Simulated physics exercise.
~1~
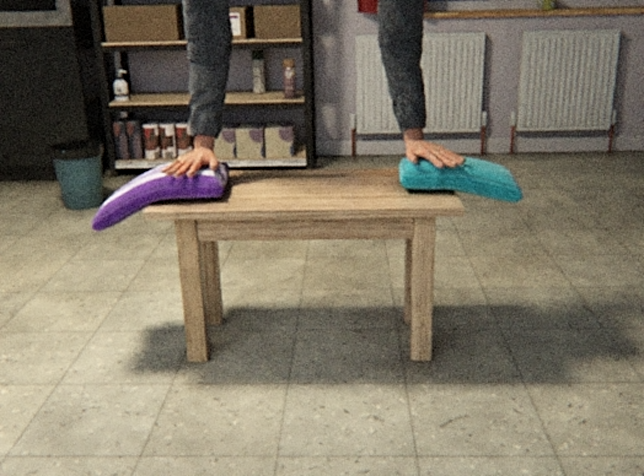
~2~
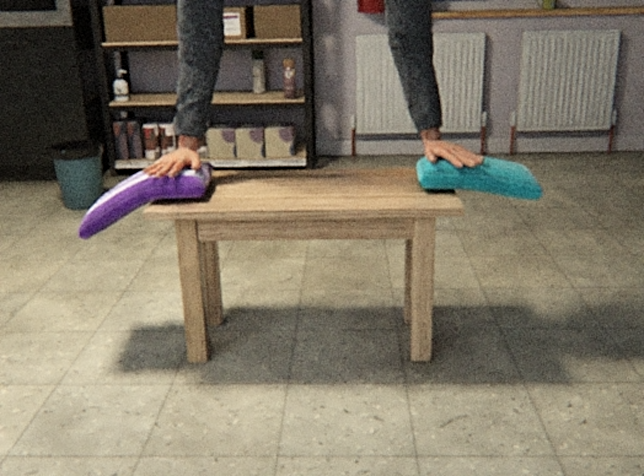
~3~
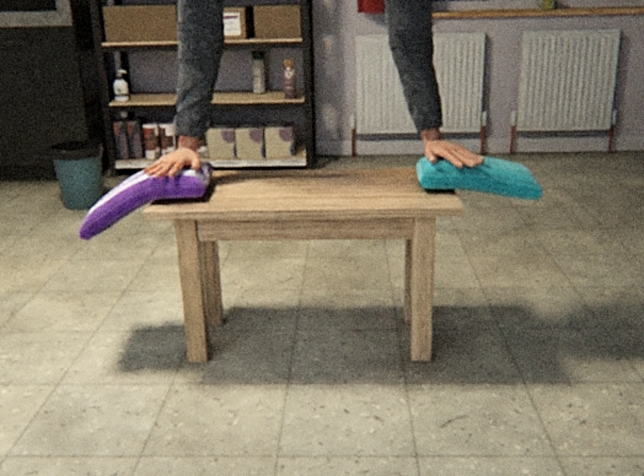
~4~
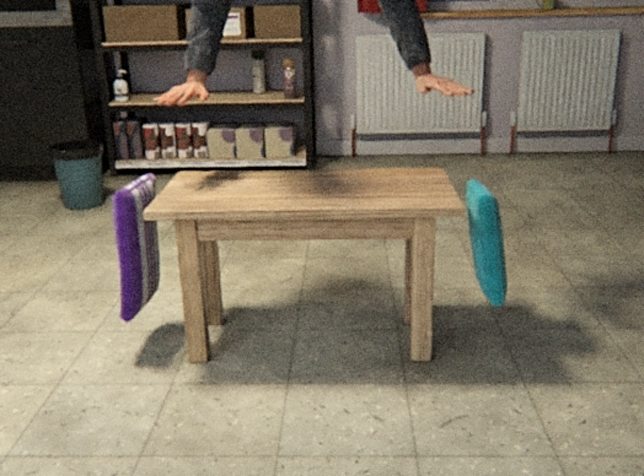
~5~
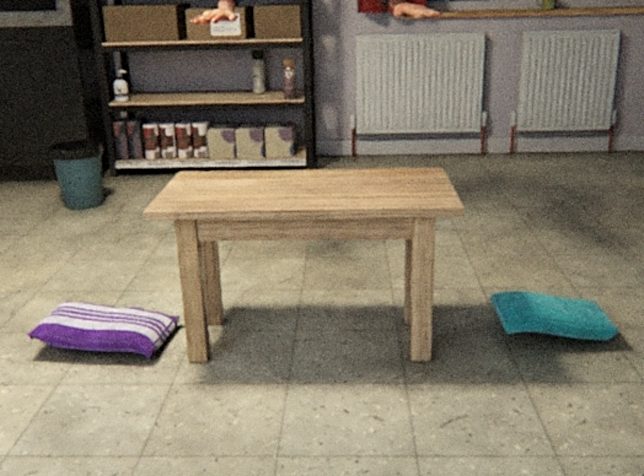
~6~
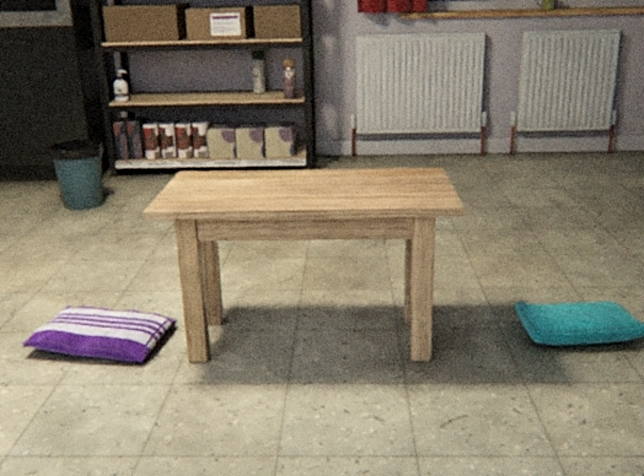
Purple striped cushion and turquoise cushion being pushed outward by two hands, then released, tipping off opposite table ends onto the floor.
